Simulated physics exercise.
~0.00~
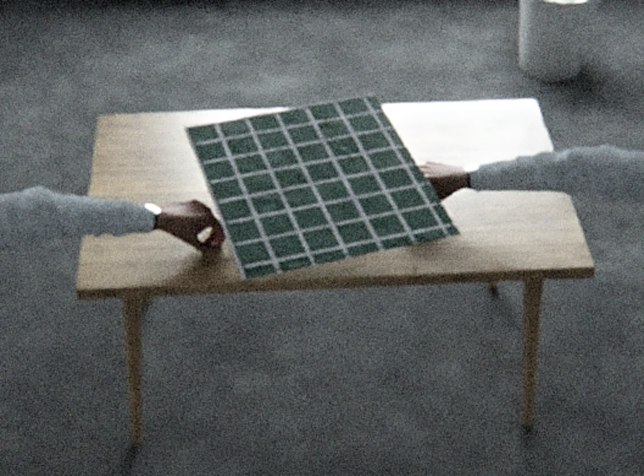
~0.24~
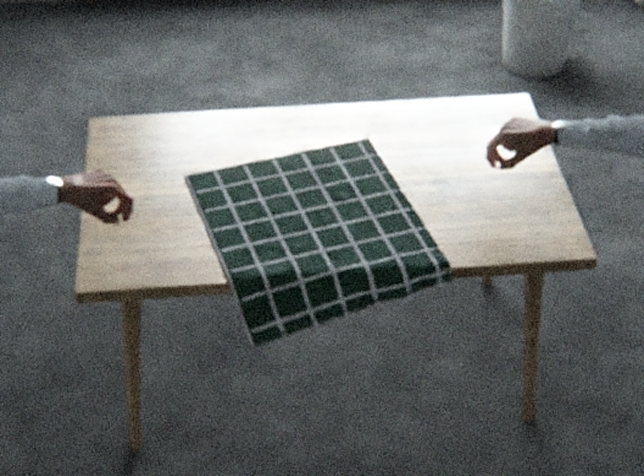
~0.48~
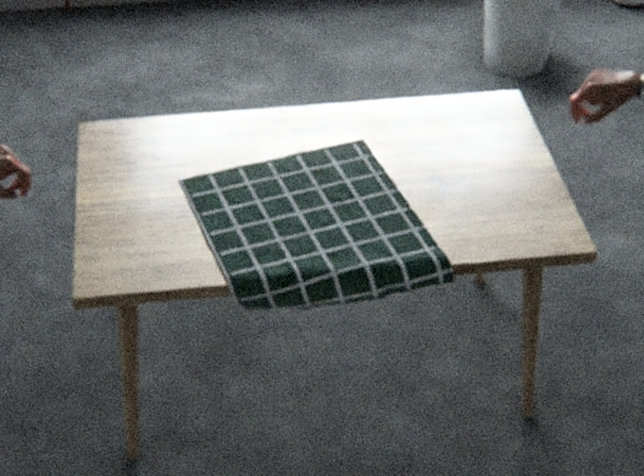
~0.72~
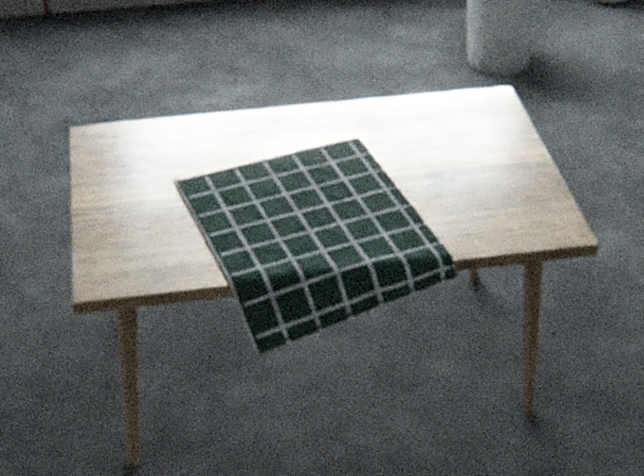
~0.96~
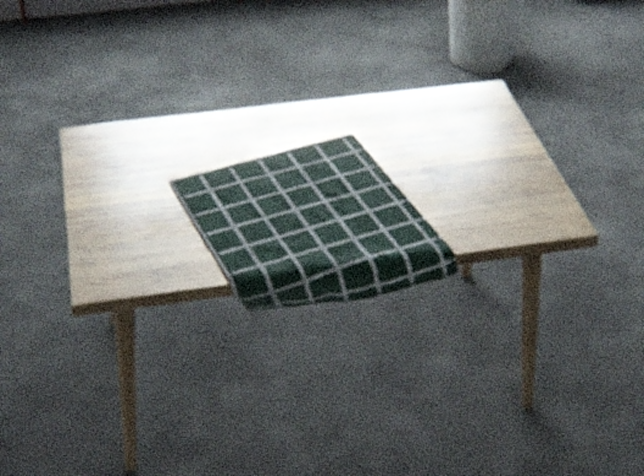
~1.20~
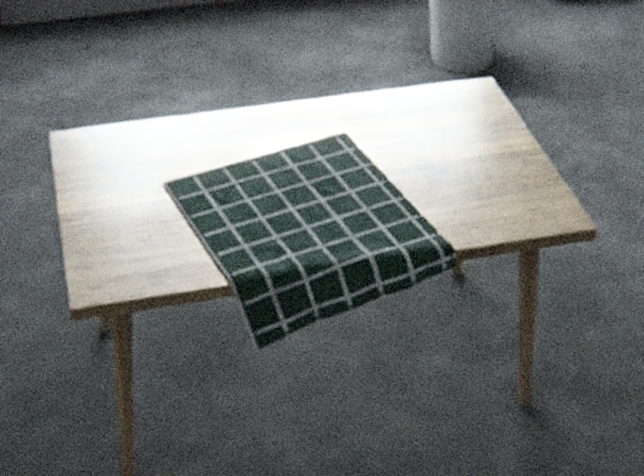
At first, two hands in pale fluffy sleeves are at either side of a dark green tea towel with a light grid, stretched out flat and set at an angle above a wooden table. The hands let go and draw apart as the towel drops onto the tabletop, its near end falling over the front edge. The hands then withdraw to the left and right and leave the view. The overhanging end flaps in and out a little while the view drifts slightly sideways. In the end, the towel stays on the table, mostly on top with its near end hanging down.
